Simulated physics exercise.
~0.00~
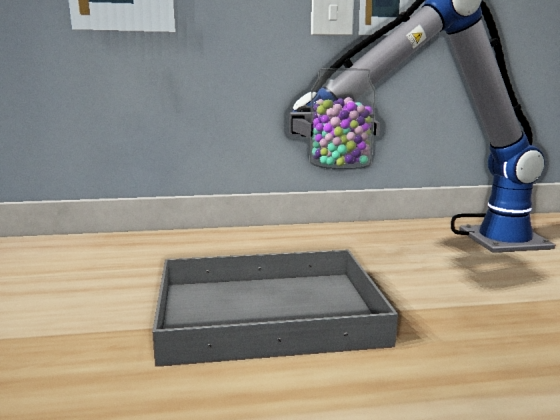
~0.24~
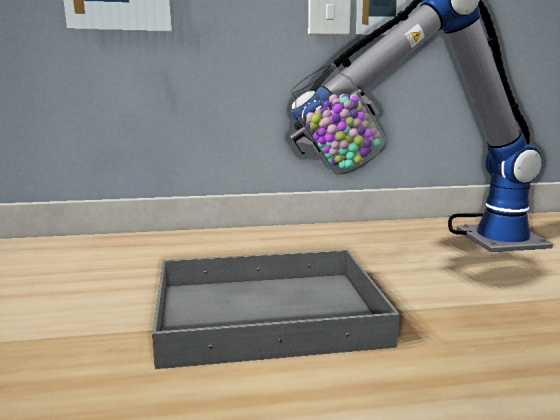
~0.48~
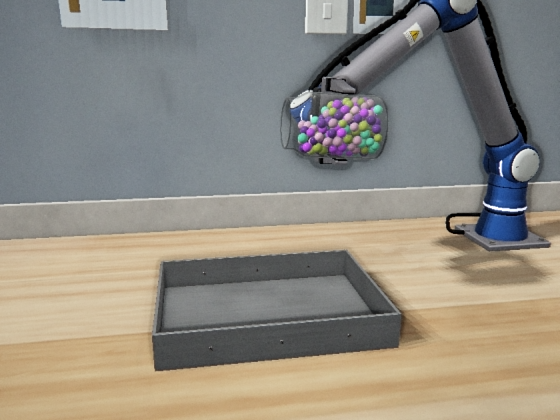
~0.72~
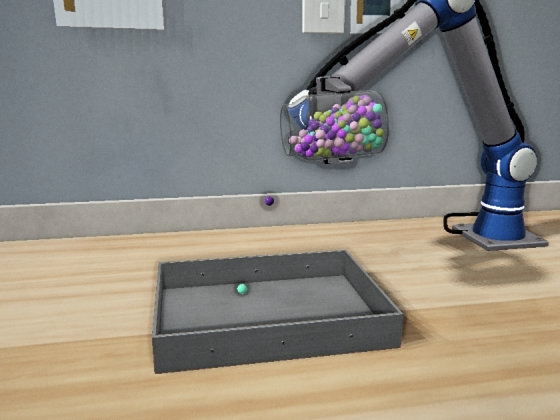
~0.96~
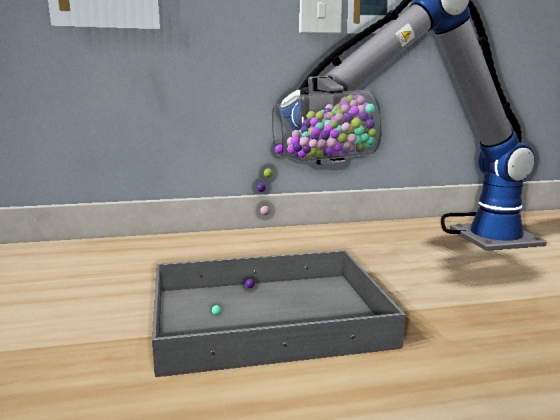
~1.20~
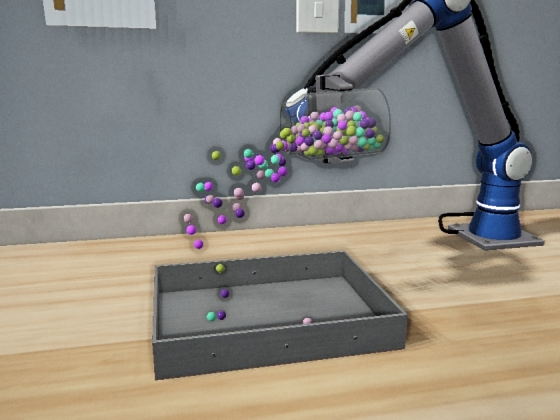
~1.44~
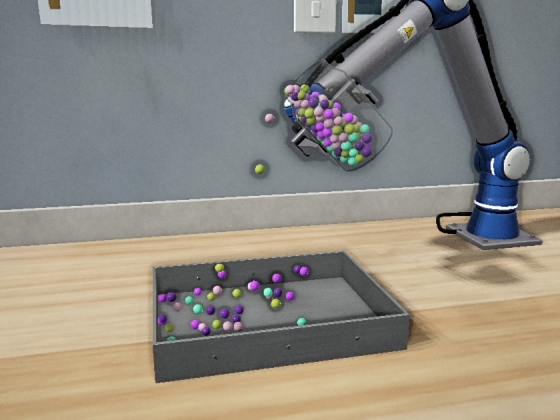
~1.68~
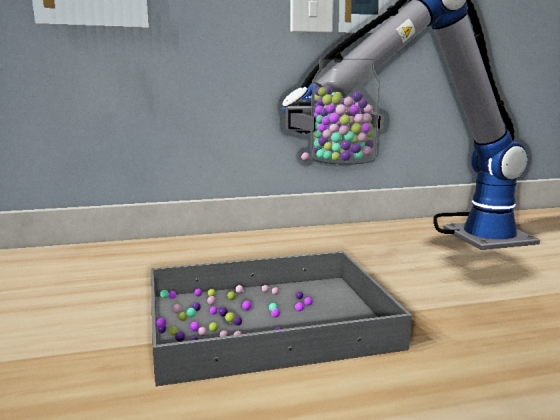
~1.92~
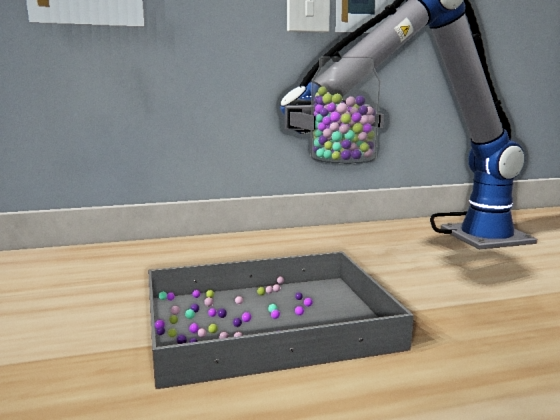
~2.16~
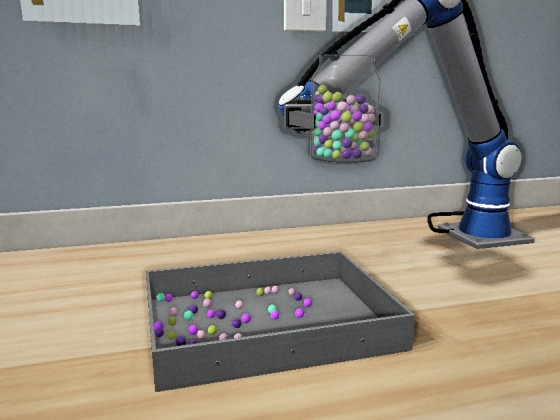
A jar packed with small round sweets in purple, pink, green and teal hangs upright in the gripper of a blue and grey robot arm, above and behind an open grey tray. The arm tips the jar to the left until it lies on its side. A couple of sweets drop out first, then a loose stream spills from the mouth and scatters into the tray. The jar swings back upright as the last few fall. It ends held still, mostly full, with the spilled sweets resting mainly across the tray's left half.
